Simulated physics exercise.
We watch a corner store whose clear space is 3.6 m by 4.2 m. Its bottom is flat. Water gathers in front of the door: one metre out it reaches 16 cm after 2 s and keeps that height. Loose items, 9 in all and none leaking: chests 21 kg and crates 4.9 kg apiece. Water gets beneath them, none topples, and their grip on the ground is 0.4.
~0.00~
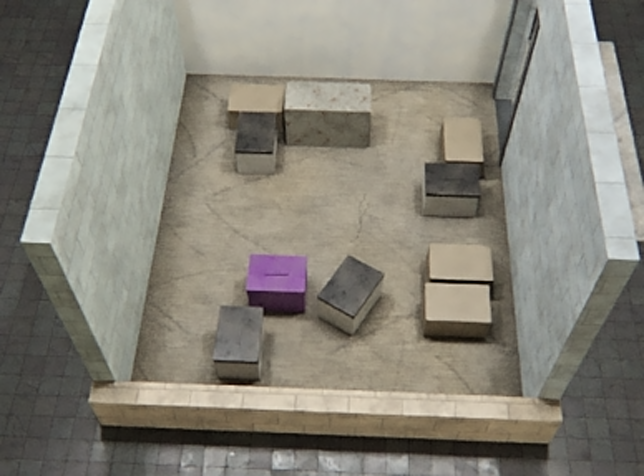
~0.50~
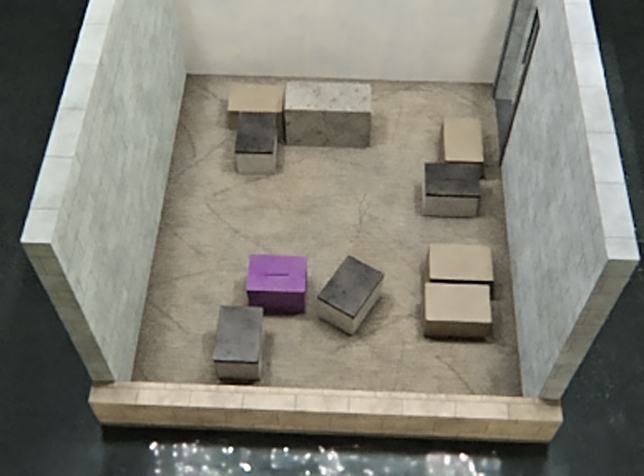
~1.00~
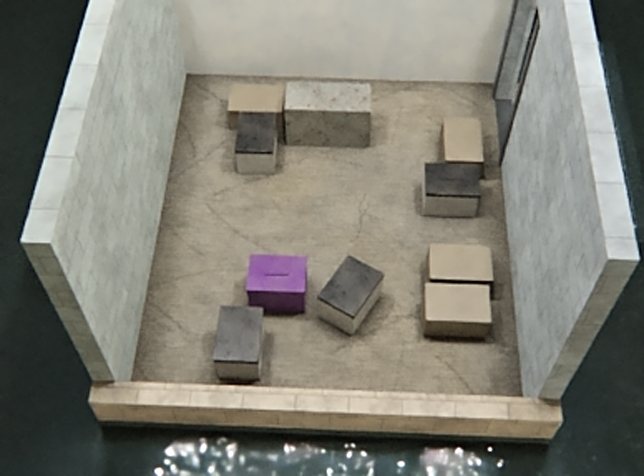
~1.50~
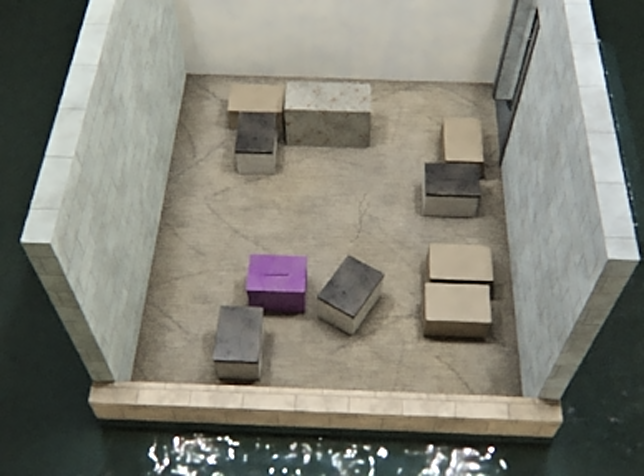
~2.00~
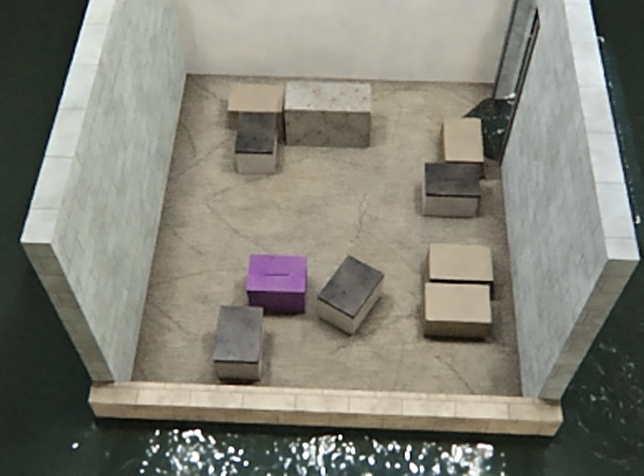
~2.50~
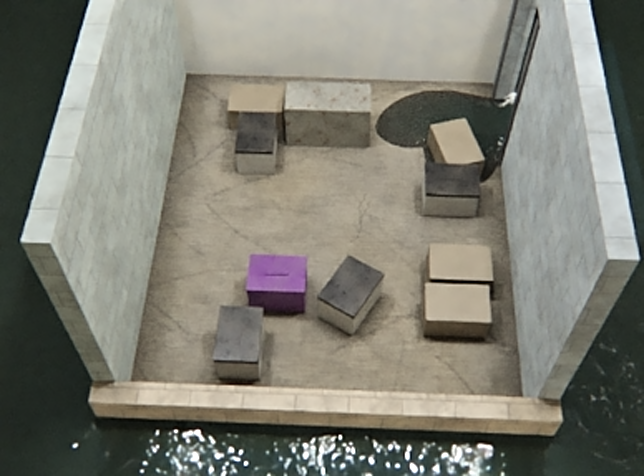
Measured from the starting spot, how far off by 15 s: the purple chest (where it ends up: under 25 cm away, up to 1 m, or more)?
Purple chest holds its place.
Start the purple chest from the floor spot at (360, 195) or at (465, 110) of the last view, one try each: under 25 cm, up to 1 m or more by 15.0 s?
In turn: It stays put; it gets carried off.
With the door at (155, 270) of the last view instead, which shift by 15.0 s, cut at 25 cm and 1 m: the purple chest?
In that case the purple chest slides a little.
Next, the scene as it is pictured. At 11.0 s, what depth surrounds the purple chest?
Roughly 7 cm.
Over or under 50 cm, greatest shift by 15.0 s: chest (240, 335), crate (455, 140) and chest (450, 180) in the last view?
In turn: Past it, over, less.
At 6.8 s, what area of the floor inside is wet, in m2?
Some 9.5 m2.
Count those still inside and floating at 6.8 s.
2 of them.
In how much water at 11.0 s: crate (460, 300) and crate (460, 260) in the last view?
Roughly 2 and 2 cm.
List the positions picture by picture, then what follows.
The first frame shows the purple chest at (277, 273), on the bottom; water covers 0.0 m2; 0 of 9 have shifted.
The second frame shows the purple chest at (277, 273), on the bottom; 0.0 m2 under water; 0 of 9 have shifted.
The third frame shows the purple chest at (277, 273), on the bottom; 0.0 m2 under water; 0 of 9 have shifted.
The fourth frame shows the purple chest at (277, 273), on the bottom; water covers 0.0 m2; 0 of 9 have shifted.
The fifth frame shows the purple chest at (277, 273), on the bottom; 0.2 m2 under water; 0 of 9 have shifted.
The sixth frame shows the purple chest at (277, 273), on the bottom; 1.1 m2 under water; 1 of 9 have shifted.
After 3.5 s the purple chest is near (277, 273), 0.0 m from its start, aground; 1 afloat.
After 6.8 s the purple chest is near (277, 273), 0.0 m from its start, aground; 2 afloat.
After 11.0 s the purple chest is near (277, 273), 0.0 m from its start, aground; 2 afloat.
After 15.0 s the purple chest is near (278, 270), 0.0 m from its start, aground; 4 afloat.
